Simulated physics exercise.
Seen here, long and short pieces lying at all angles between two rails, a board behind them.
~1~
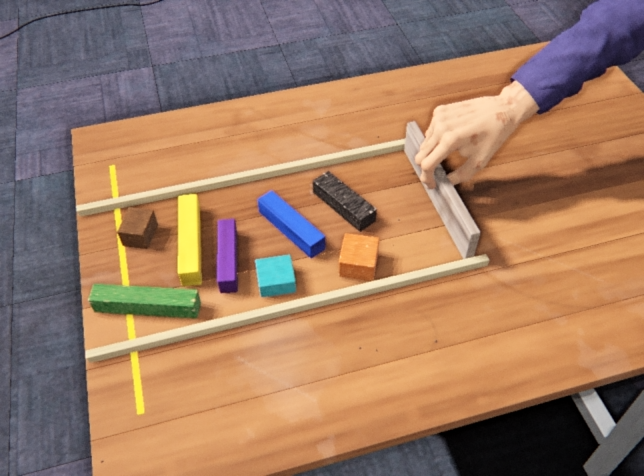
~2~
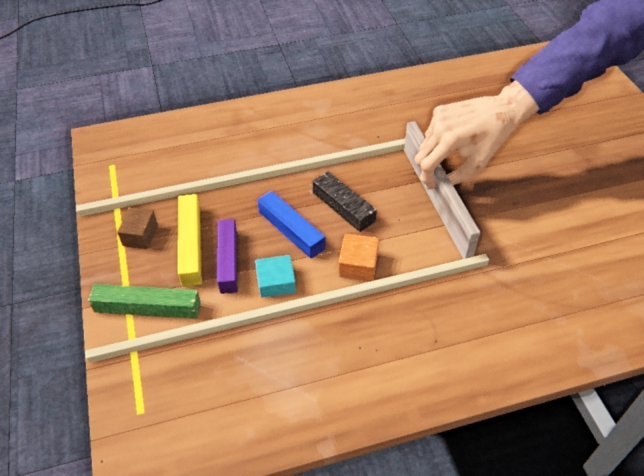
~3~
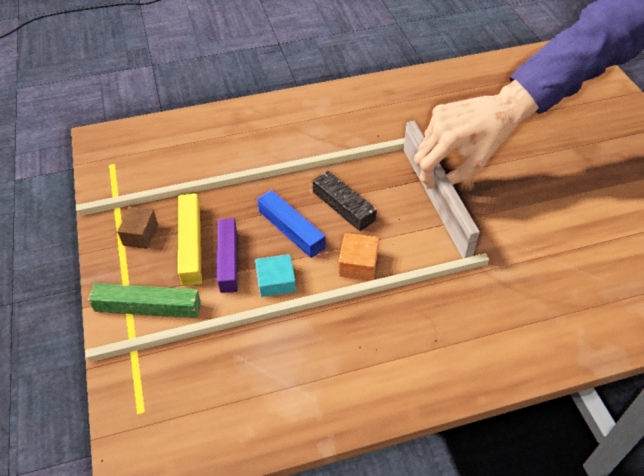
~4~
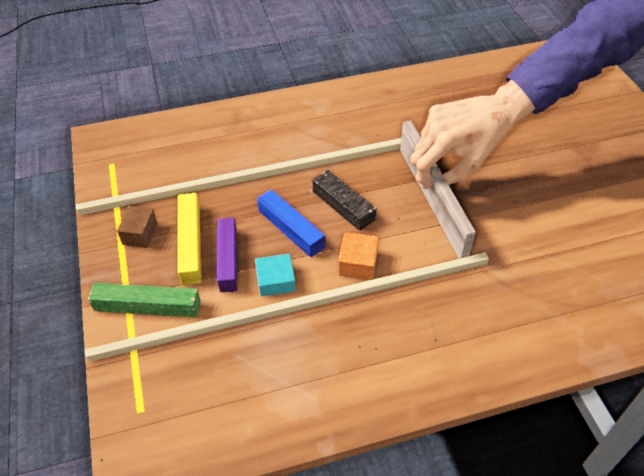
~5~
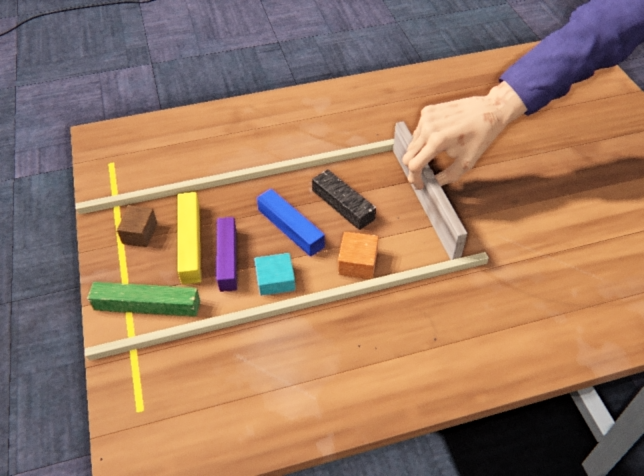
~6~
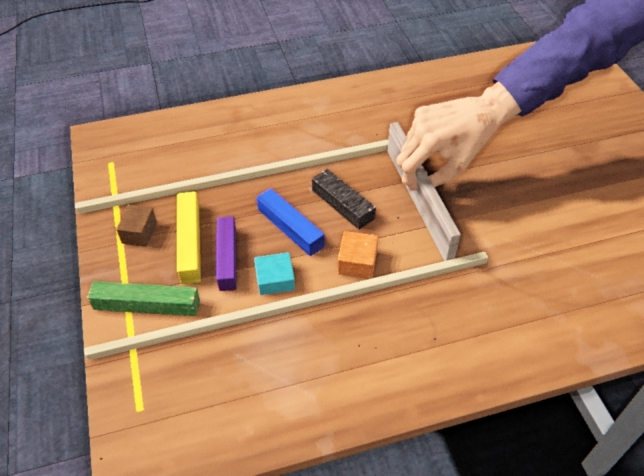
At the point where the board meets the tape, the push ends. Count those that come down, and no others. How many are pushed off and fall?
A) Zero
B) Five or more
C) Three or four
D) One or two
Five or more (B).
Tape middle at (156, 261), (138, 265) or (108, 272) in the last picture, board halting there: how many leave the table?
Counts per try: 1; 4; 6.
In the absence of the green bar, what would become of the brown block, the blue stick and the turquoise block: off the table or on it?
The brown block: Drops. The blue stick: Remains. The turquoise block: Drops.
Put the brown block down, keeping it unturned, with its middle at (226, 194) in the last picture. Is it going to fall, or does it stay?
So the brown block keeps its spot.
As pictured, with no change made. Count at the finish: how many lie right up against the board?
Contact count: 2.
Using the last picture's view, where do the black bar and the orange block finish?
Taking them in turn, first comes (108, 248), then (108, 320).
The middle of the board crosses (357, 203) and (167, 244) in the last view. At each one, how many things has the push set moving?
So 2, and at the other place 8.
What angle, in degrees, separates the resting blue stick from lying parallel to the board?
About 0 degrees.
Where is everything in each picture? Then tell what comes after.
In the first picture, green bar (145, 301); brown block (138, 228); yellow stick (190, 239); board (439, 187); tape (124, 271).
In the second picture, brown block (138, 228); purple stick (228, 255).
In the third picture, yellow stick (190, 238); turquoise block (276, 276).
In the fourth picture, green bar (145, 300); board (434, 187).
In the fifth picture, brown block (137, 226); black bar (343, 199).
In the sixth picture, green bar (144, 299); brown block (137, 226); yellow stick (189, 236); board (420, 189); tape (123, 268).
Soon after, none off yet; green bar at rest near (144, 299); brown block at rest near (137, 226); yellow stick at rest near (189, 236).
Then, none off yet; green bar moved a little near (103, 305); brown block moving near (128, 225); yellow stick moved a little near (145, 240).
At rest, the number that fall off is five or more; fallen, turquoise block, purple stick, yellow stick, brown block and green bar.
